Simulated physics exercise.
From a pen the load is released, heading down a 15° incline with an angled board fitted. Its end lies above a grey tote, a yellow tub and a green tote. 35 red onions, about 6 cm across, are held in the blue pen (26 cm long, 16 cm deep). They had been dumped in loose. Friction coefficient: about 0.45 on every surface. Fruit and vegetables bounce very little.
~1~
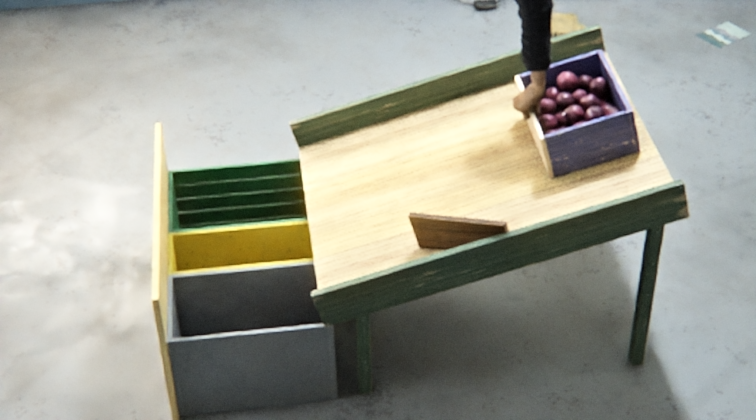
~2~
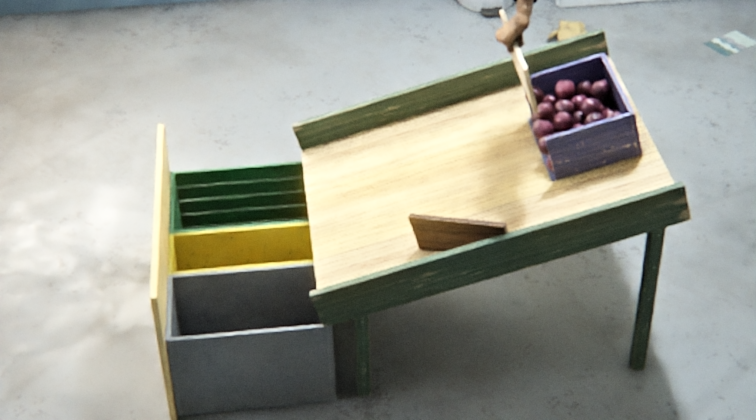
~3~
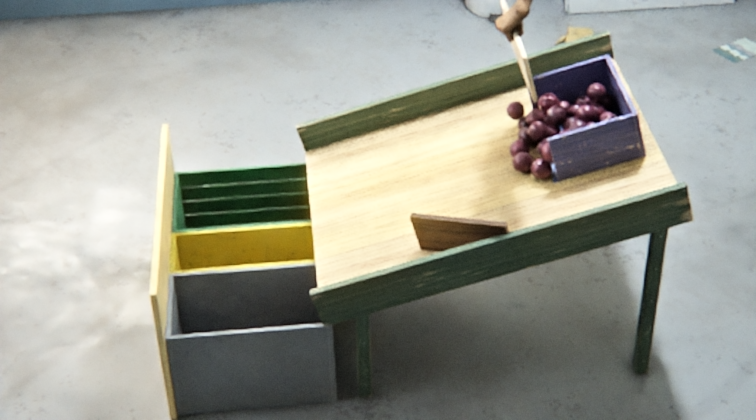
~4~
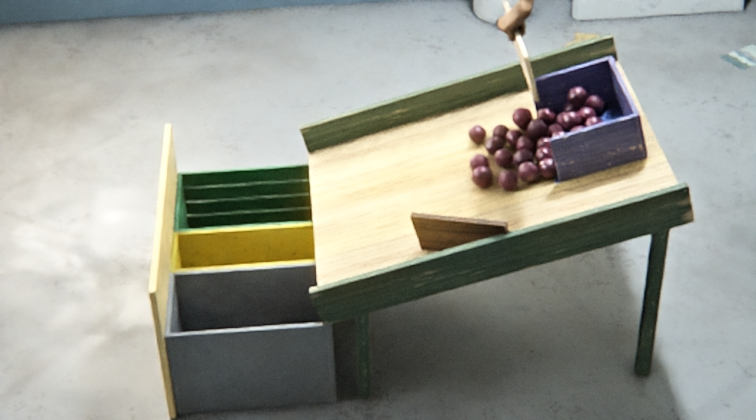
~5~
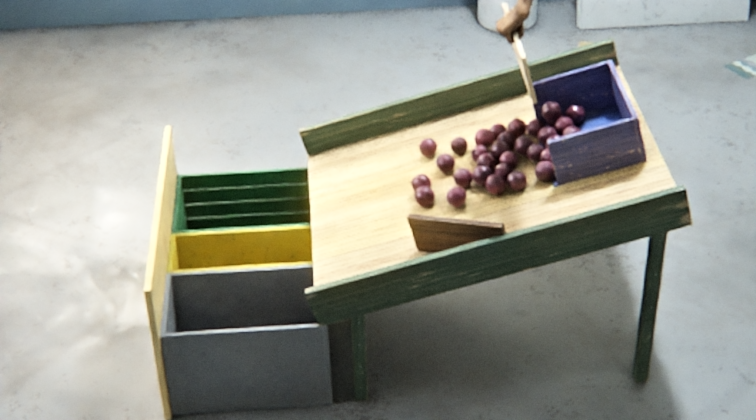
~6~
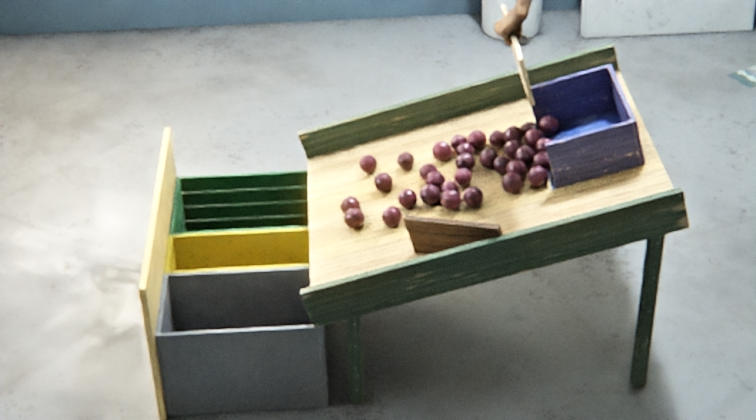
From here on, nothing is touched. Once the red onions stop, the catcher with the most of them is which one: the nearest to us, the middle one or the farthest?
It is the one in between.
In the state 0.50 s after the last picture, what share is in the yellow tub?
I'd put it near 25 in a hundred by then.
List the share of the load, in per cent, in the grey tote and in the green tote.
Roughly 5 and 35 per cent.
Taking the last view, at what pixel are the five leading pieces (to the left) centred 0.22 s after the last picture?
Somewhere near pixel (272, 232) of the last view.
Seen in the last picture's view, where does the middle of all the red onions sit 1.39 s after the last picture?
Somewhere near (214, 309) in pixels.
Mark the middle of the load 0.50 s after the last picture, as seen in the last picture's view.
Centre: About (300, 219).
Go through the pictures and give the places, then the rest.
In the first picture (places track the rim corner closest to us here), blue pen (628, 111); grey tote (172, 340); all still inside.
Blue pen (630, 113), in the second picture.
Blue pen (633, 114); 6 out, the lowest onion at (523, 162), in the third picture.
Blue pen (635, 115); 17 out, the lowest onion at (482, 177), in the fourth picture.
Blue pen (634, 118); 22 out, the lowest onion at (421, 184), in the fifth picture.
Blue pen (632, 121); grey tote (160, 334); 31 out, the lowest onion at (350, 206), in the sixth picture.
Then, 0.22 s after the last picture, 2 in the yellow tub, 30 on the slope and 3 in the air.
Then, 0.50 s after the last picture, 8 in the yellow tub, 4 in the green tote, 17 on the slope and 6 in the air.
Then, 0.89 s after the last picture, 1 in the grey tote, 20 in the yellow tub, 13 in the green tote and 1 in the air.
When it is over (1.39 s after the last picture), 1 in the grey tote, 21 in the yellow tub and 13 in the green tote.
